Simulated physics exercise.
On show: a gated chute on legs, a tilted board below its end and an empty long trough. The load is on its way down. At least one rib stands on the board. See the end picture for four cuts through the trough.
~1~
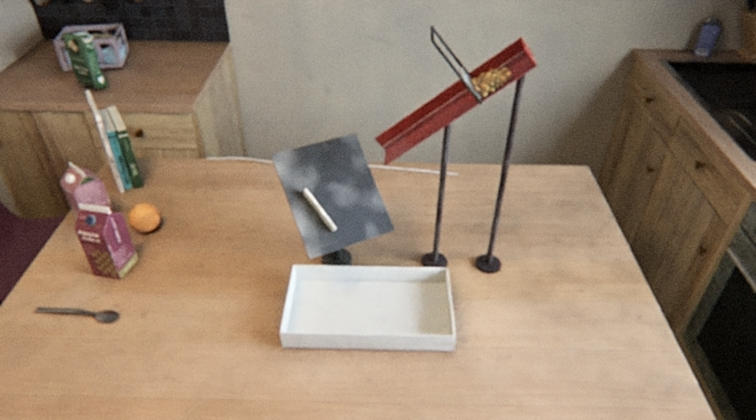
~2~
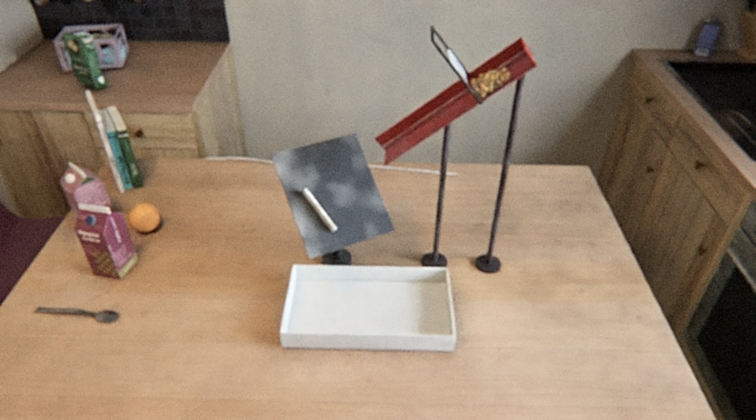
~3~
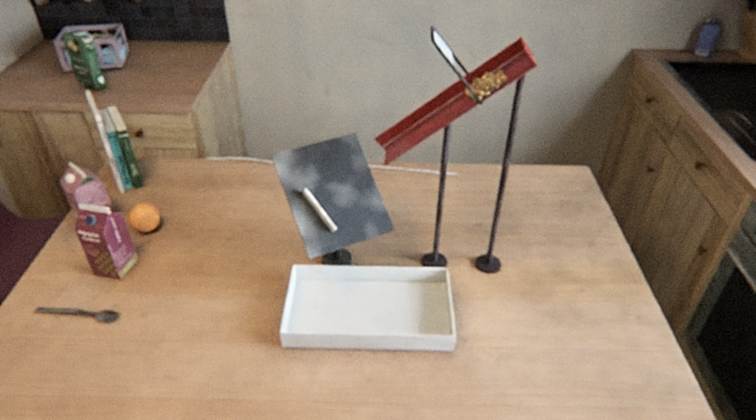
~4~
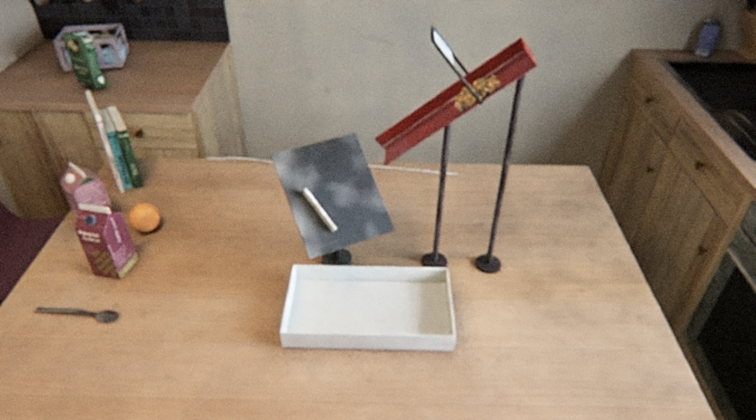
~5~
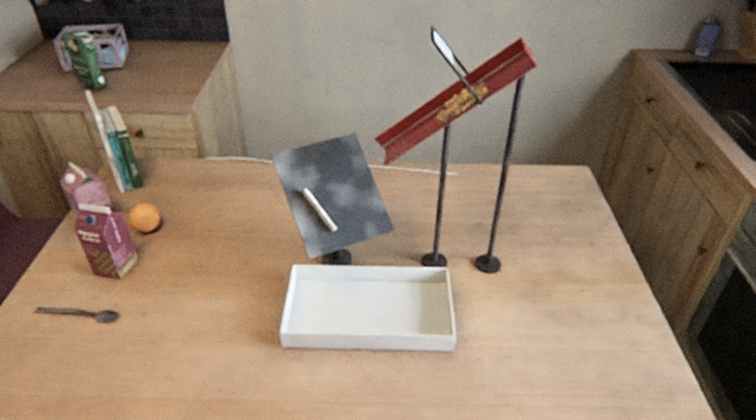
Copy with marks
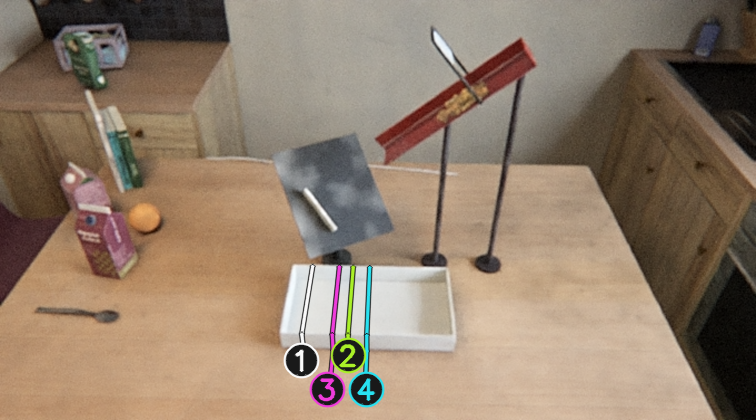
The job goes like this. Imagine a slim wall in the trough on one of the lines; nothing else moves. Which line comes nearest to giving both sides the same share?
Use line 4.
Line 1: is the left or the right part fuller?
The right side.
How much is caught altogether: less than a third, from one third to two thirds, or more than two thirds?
About that: More than two thirds.
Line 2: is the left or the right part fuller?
More lands on the right.
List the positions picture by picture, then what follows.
Load behind the gate at (488, 83), dried chickpeas; lip of the chute at (385, 158), sloping fairly steeply, in the first frame.
Middle of the board at (334, 193), tilted fairly steeply; middle of its low edge at (354, 244); of its high edge at (315, 143), in the second frame.
Front corners of the trough at (281, 332) and (455, 336), empty; front of the load at (468, 92), in the third frame.
Middle of the load at (477, 93); its front at (457, 105), about a quarter of the way to the lip; rib from (306, 189) to (336, 229), in the fourth frame.
Middle of the load at (465, 101); its front at (440, 117), about a third of the way to the lip, in the fifth frame.
On the marked copy, line 1 crosses the front rim at (301, 333); line 2 crosses the front rim at (348, 334); line 3 crosses the front rim at (332, 333); line 4 crosses the front rim at (366, 334).
With 1, of what is caught, none on the left of the divider, all on the right.
With 2, of what is caught, a stray few on the left of the divider, nearly all on the right.
With 3, of what is caught, a stray few on the left of the divider, nearly all on the right.
With 4, of what is caught, about two thirds on the left of the divider, about a third on the right.
